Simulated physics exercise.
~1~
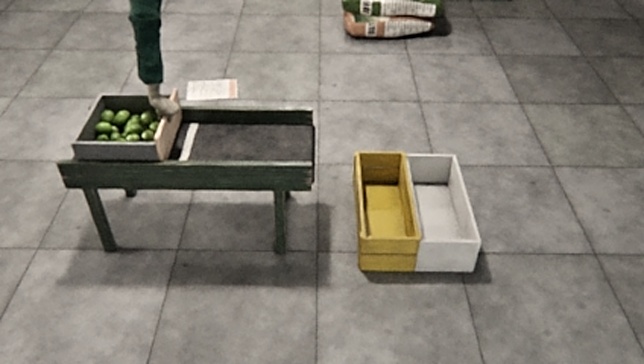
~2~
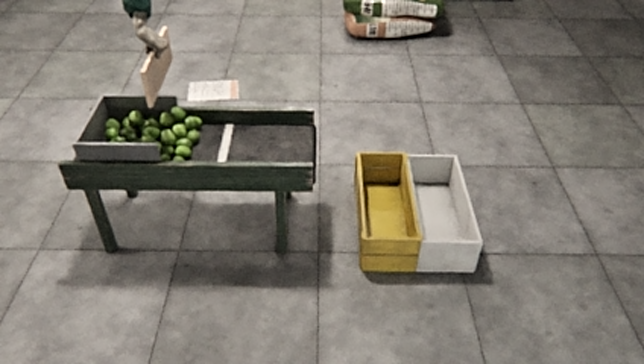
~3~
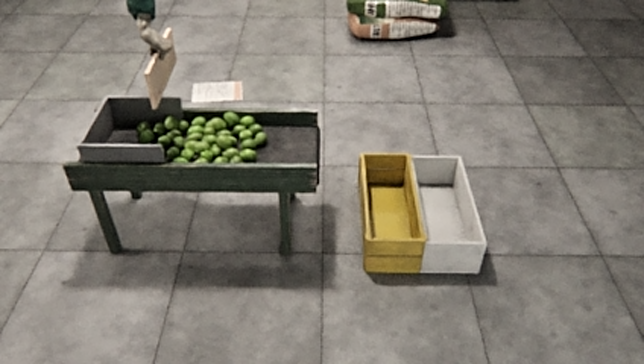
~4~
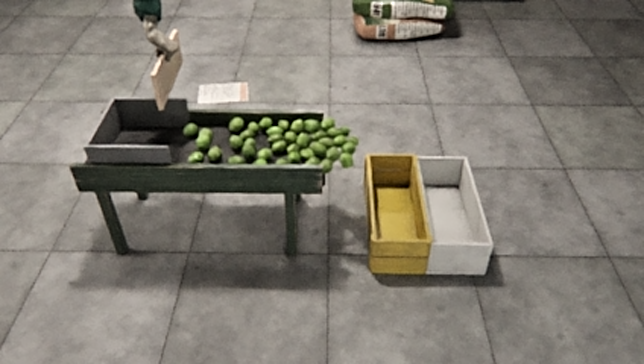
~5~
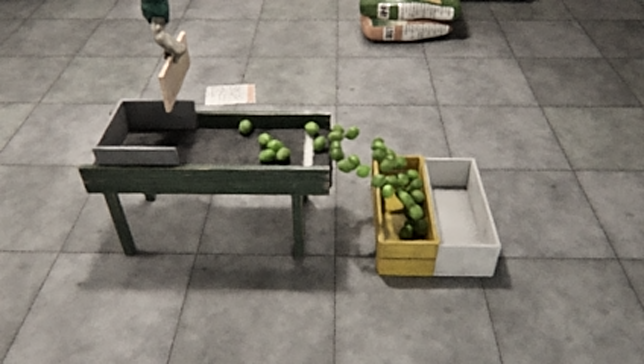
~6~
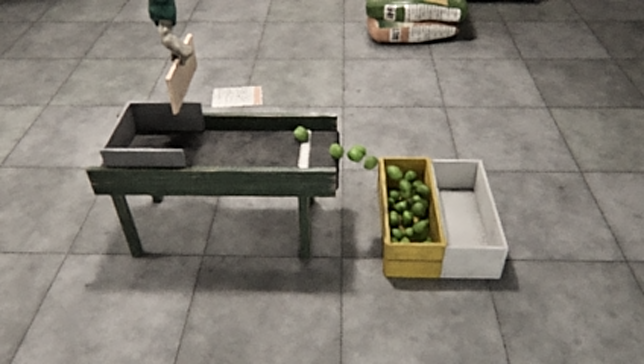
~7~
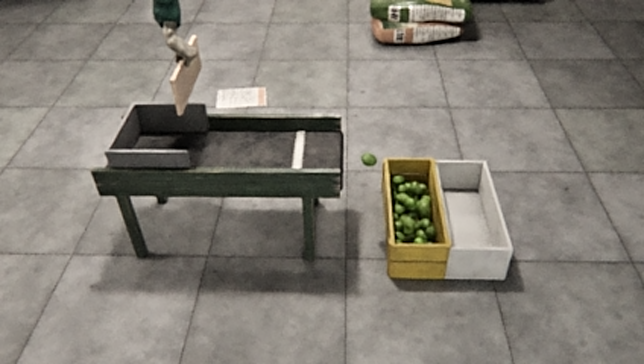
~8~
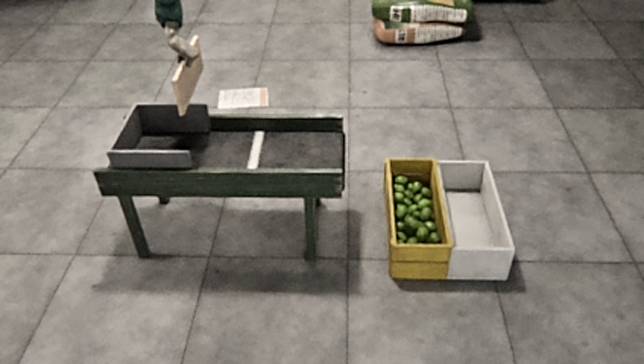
Green limes held in a grey pen ride right along a dark belt after a hand lifts the gate, spill off the far end in a stream, and drop into the yellow bin, where they end up heaped while the white bin beside it stays empty.
